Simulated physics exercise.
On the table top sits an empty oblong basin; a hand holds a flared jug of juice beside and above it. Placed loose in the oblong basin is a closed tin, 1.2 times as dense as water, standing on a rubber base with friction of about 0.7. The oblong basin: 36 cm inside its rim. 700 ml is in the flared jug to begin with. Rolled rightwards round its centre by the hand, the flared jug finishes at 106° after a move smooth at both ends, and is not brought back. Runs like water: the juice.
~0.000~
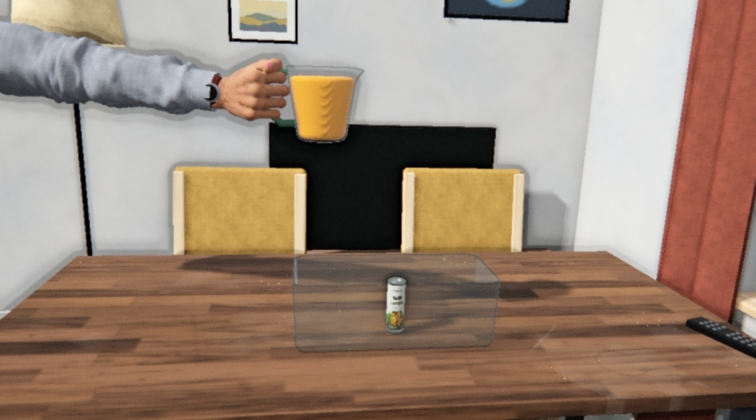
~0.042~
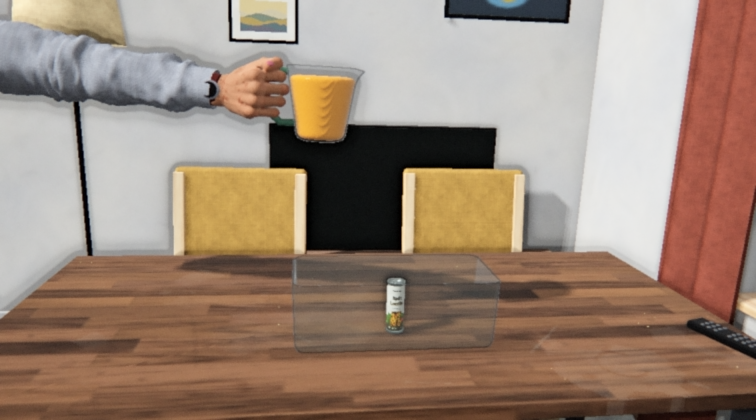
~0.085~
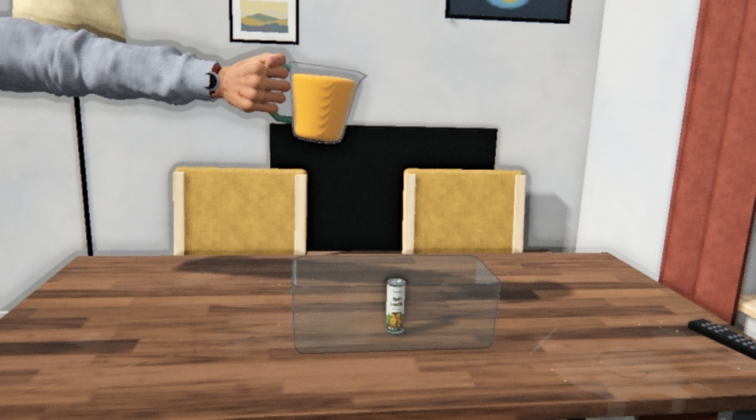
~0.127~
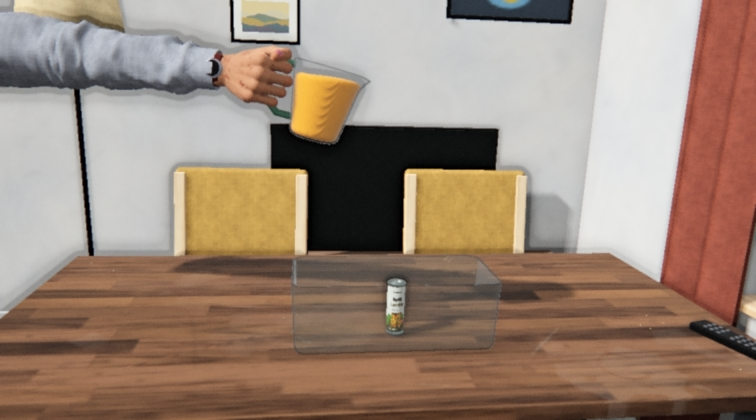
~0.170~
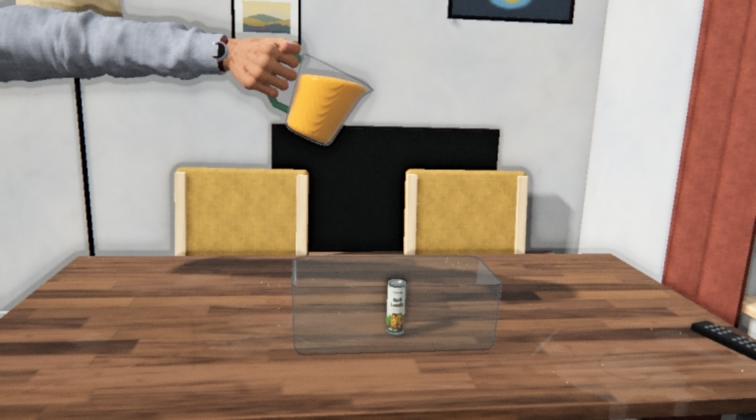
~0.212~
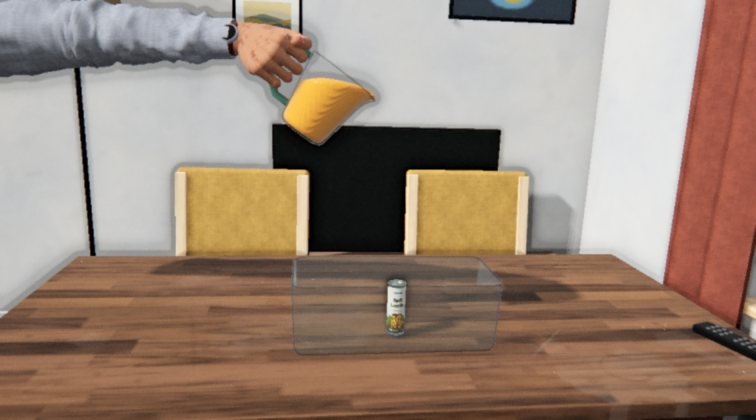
To begin with, a hand holds a clear jug of orange juice almost upright above a wooden table, where a small closed tin stands in an empty, transparent oblong basin. The hand tilts the jug rightwards, slightly at first and then more steeply, and the juice shifts up to its pouring edge.
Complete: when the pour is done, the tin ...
... remains on its base.
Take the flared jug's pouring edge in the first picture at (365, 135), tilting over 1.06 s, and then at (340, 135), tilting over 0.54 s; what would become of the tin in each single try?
In the first try it remains standing; in the second it comes down.
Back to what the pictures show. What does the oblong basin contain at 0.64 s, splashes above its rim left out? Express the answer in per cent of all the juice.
60 %, more or less.
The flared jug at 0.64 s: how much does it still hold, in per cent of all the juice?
About 7 % is still there.
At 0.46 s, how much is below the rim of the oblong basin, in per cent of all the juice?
Some 2 per cent.
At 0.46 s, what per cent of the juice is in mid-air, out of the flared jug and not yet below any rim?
Estimate: Some 54 % of the total.
By 0.46 s the tilt is 100° and 43 per cent is still to pour; the tin stands where it began.
By 0.64 s the tilt is 106° and 7 per cent is still to pour; the tin stands where it began.
By 0.83 s the tilt is 106° and 0 per cent is still to pour; the tin stands where it began.
By 1.04 s the tilt is 106° and 0 per cent is still to pour; the tin stands where it began.
At rest the tin stands where it began.
